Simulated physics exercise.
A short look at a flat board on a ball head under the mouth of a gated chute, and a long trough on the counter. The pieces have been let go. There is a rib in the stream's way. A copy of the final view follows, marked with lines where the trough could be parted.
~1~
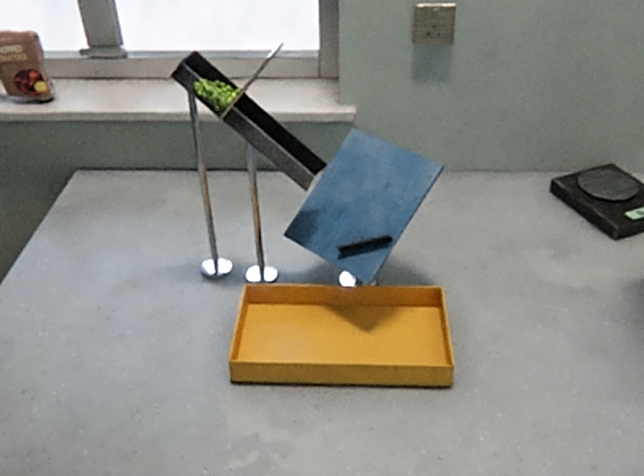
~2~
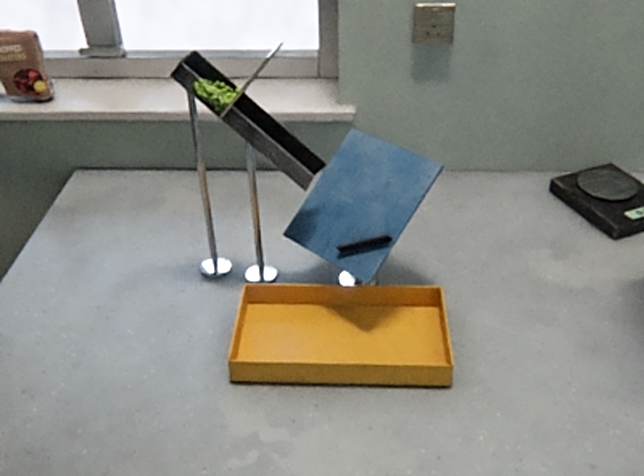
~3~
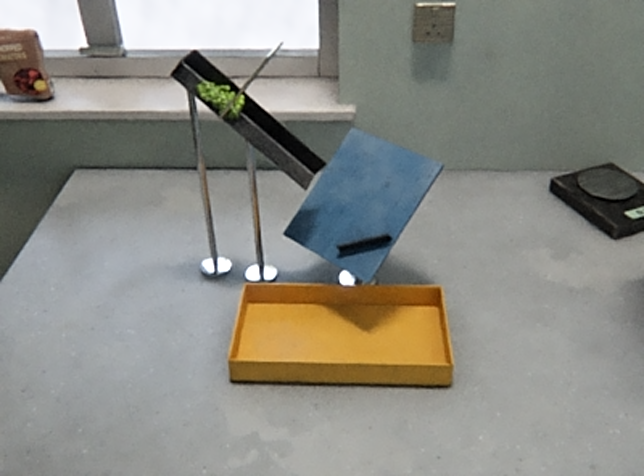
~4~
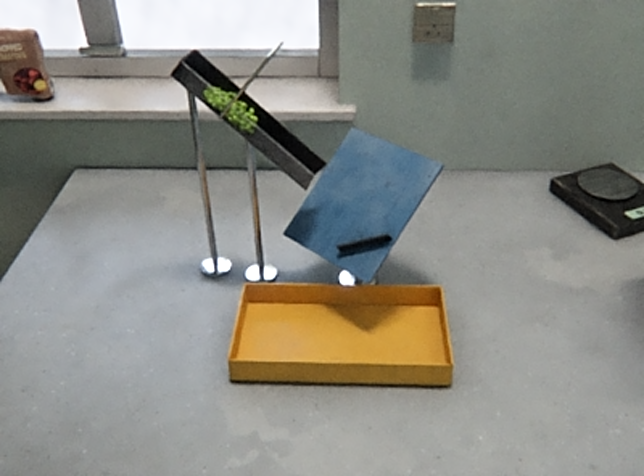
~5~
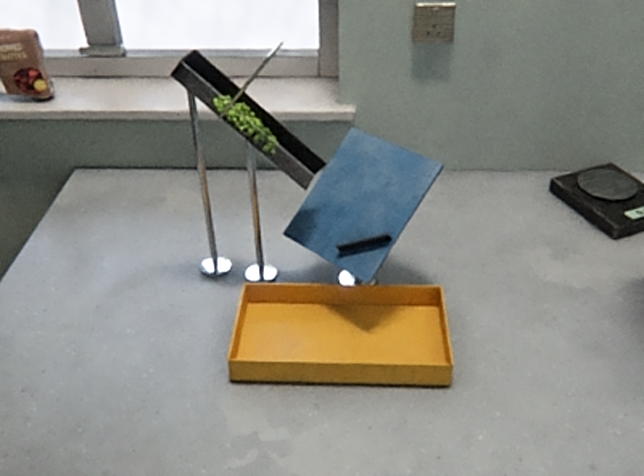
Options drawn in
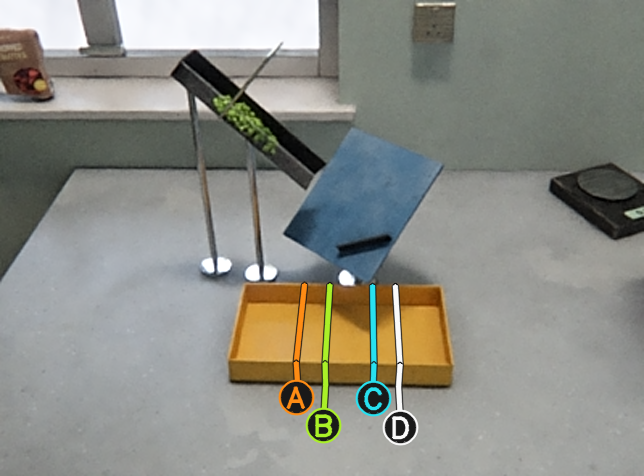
Green dried peas bunched near the top of a sloping dark chute begin to slide, slipping past the thin raised gate. They stretch into a longer clump and move down to the right, reaching about halfway along the chute, while the tilted blue board and empty yellow trough stay still.
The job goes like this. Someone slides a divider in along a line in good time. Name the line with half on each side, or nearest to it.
Take A.
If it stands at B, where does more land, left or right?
Left.
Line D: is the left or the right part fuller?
Left.
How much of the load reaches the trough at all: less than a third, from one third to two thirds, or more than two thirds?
It is more than two thirds.
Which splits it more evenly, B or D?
B.
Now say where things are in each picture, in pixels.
In the first picture, load behind the gate at (219, 93), dried peas; lip of the chute at (311, 183), sloping fairly steeply.
In the second picture, middle of the board at (360, 201), tilted fairly steeply; middle of its low edge at (323, 258); of its high edge at (396, 145).
In the third picture, front corners of the trough at (228, 360) and (453, 365), empty; front of the load at (236, 116).
In the fourth picture, middle of the load at (233, 106); its front at (252, 132), about a quarter of the way to the lip; rib from (388, 234) to (336, 247).
In the fifth picture, middle of the load at (248, 119); its front at (273, 152), about half of the way to the lip.
On the marked copy, line A crosses the front rim at (296, 361); line B crosses the front rim at (325, 362); line C crosses the front rim at (373, 363); line D crosses the front rim at (399, 364).
Choosing A, of what is caught, about half on the left of the divider, about half on the right.
Choosing B, of what is caught, most on the left of the divider, a small part on the right.
Choosing C, of what is caught, nearly all on the left of the divider, a stray few on the right.
Choosing D, of what is caught, nearly all on the left of the divider, a stray few on the right.
